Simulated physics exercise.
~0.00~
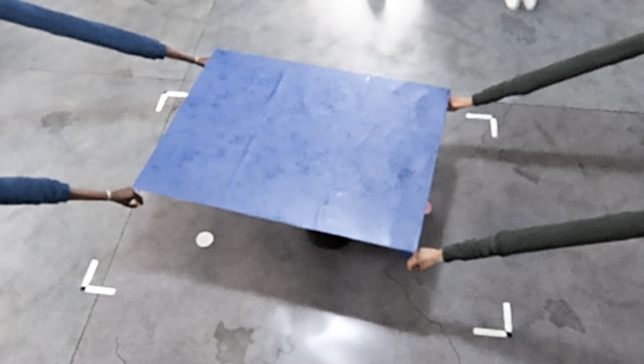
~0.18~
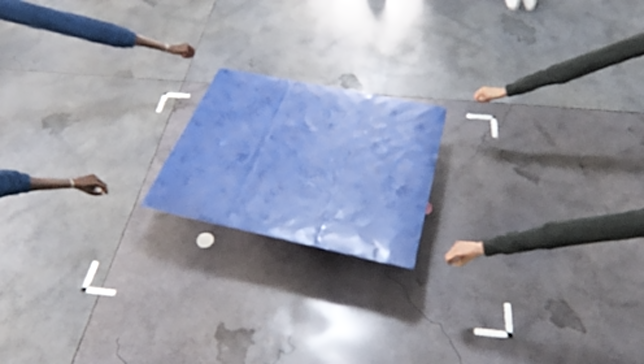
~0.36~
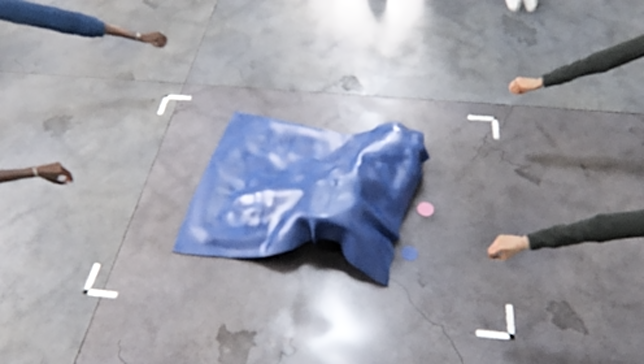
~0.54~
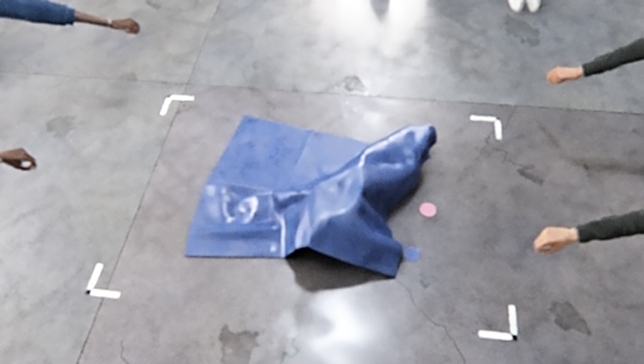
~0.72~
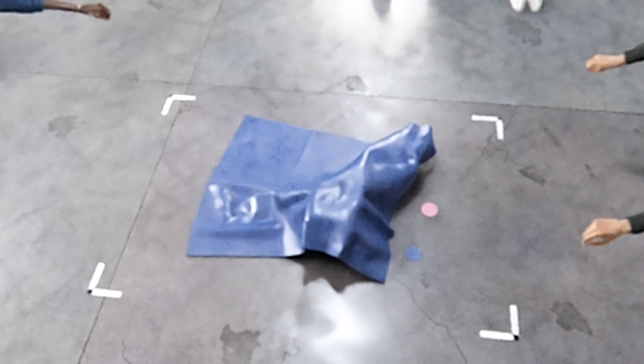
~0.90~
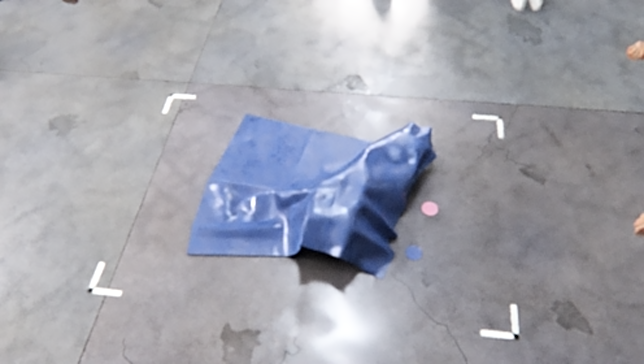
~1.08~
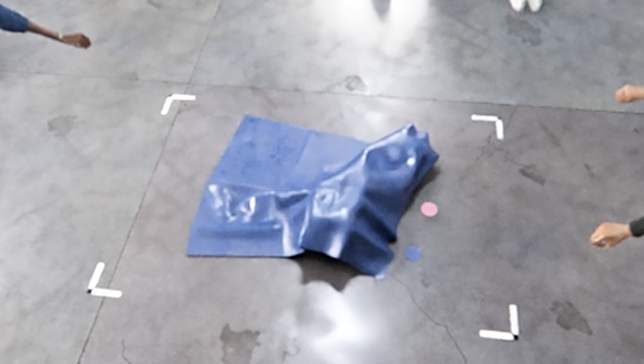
On a grey concrete floor marked with white corner lines, four hands held a blue tarp flat and let it go, and it dropped into a crumpled, partly raised heap, covering a white disc while a pink disc and a blue one stayed uncovered.
